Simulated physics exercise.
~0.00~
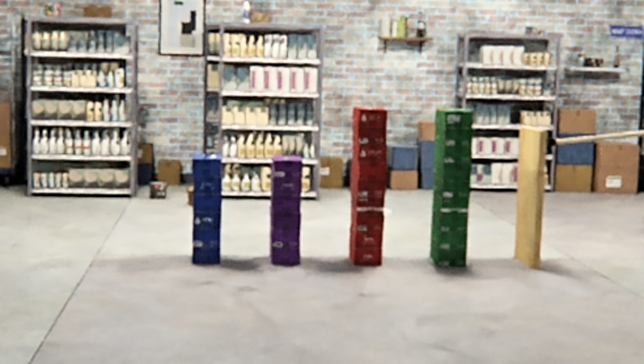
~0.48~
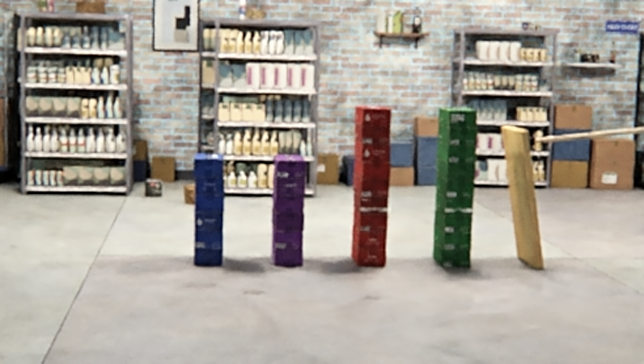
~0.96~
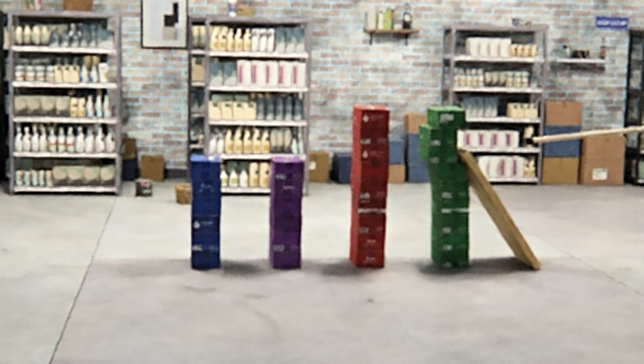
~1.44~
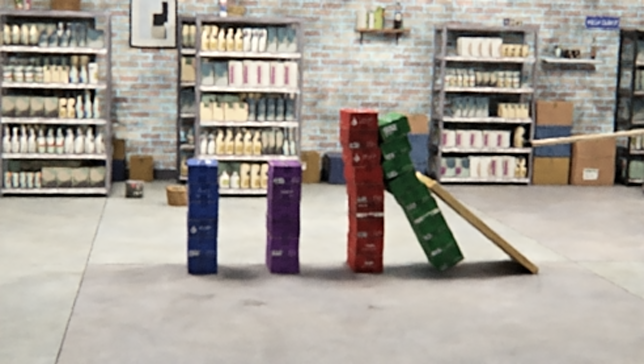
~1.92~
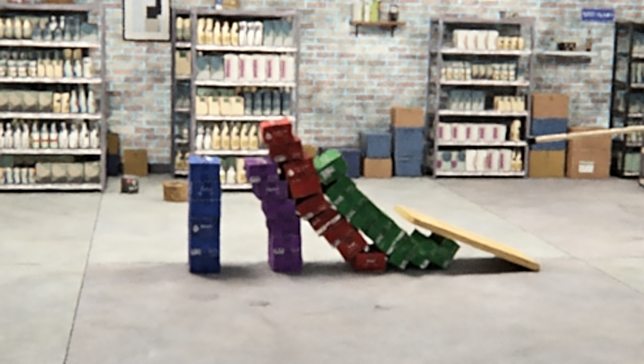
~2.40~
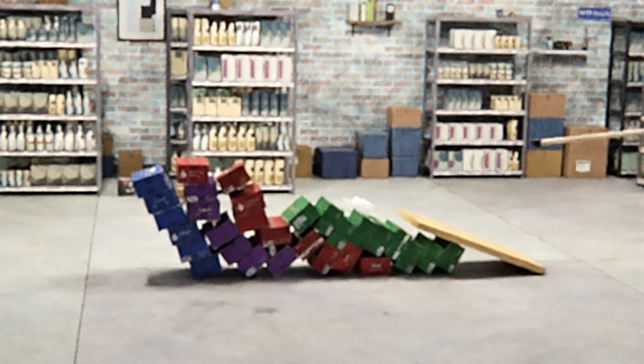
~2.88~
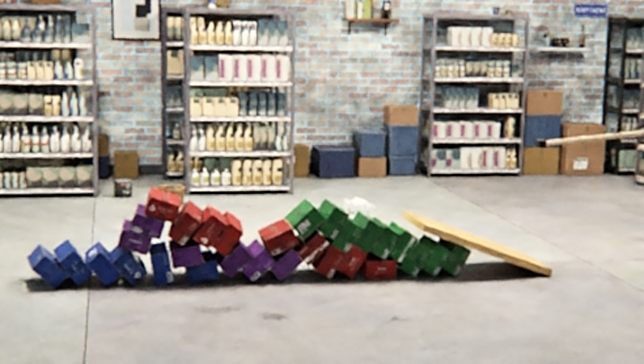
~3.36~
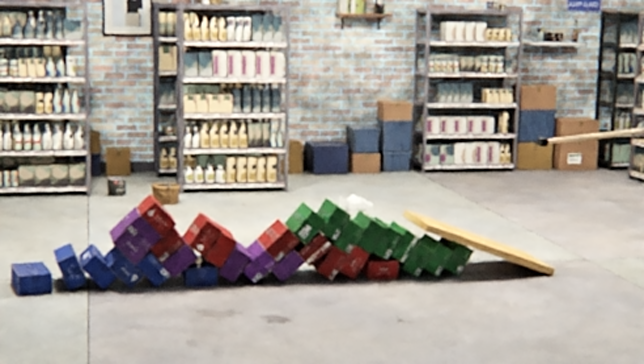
At first, four upright stacks of boxes, blue, purple, red and green, stand in a row beside a tall wooden board in a room lined with stocked shelves. A thin pole at the right pushes the board, which tips left into the green stack. The green boxes lean and strike the taller red stack, which bends over into the purple one. Purple and red boxes then spill against the blue stack, and it topples to the left. In the end, all four stacks lie collapsed in a long, jumbled heap, with one blue box at the far left and the board slanting against the green boxes.
